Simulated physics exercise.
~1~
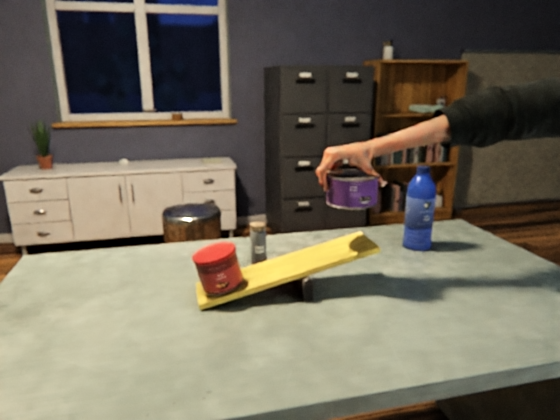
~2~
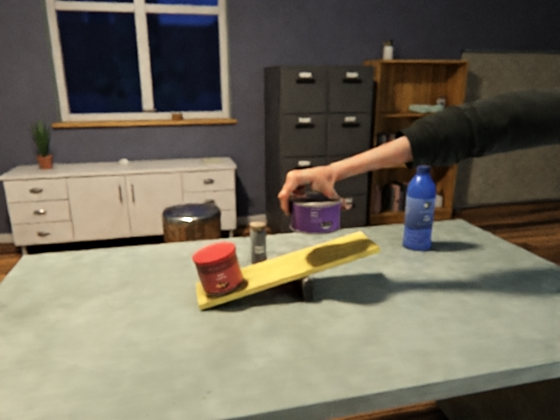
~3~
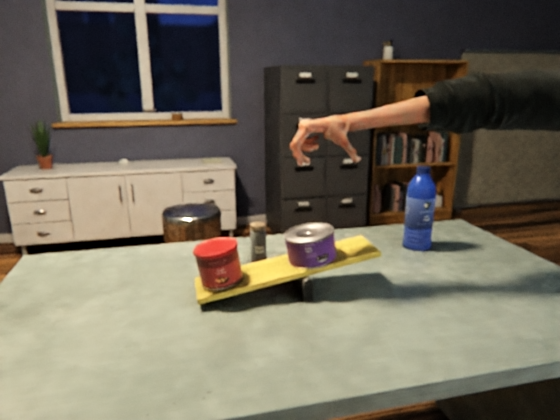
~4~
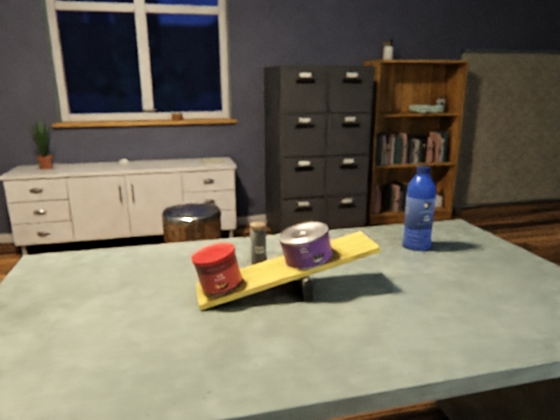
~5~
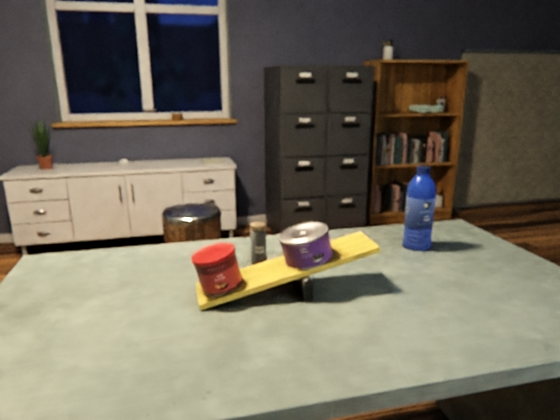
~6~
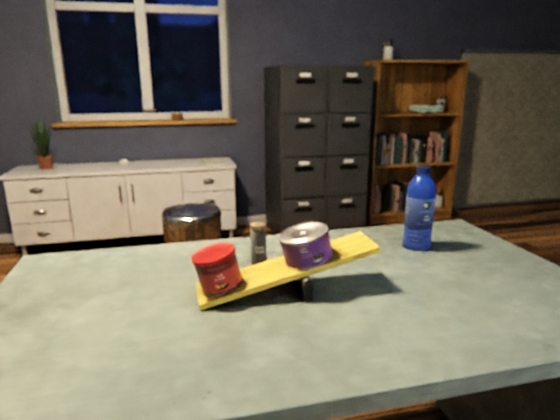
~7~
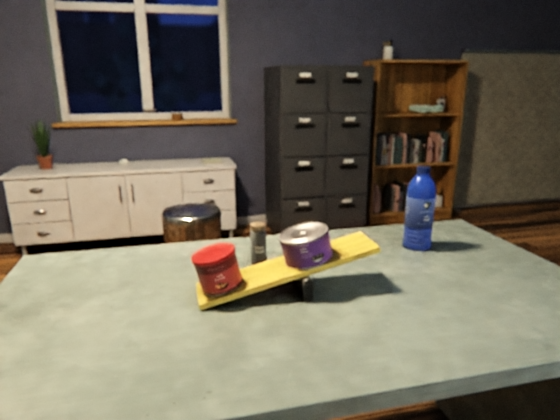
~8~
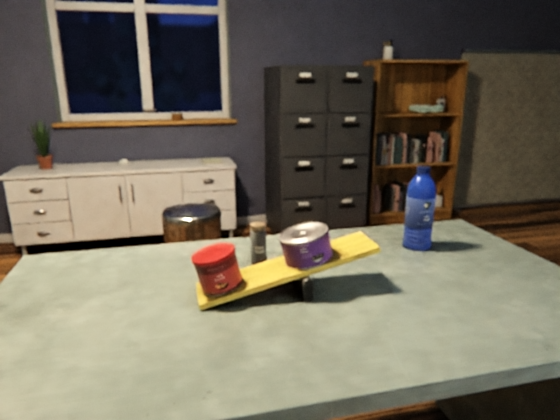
A hand sets a purple tub on a tilted yellow plank, which stays leaning left.
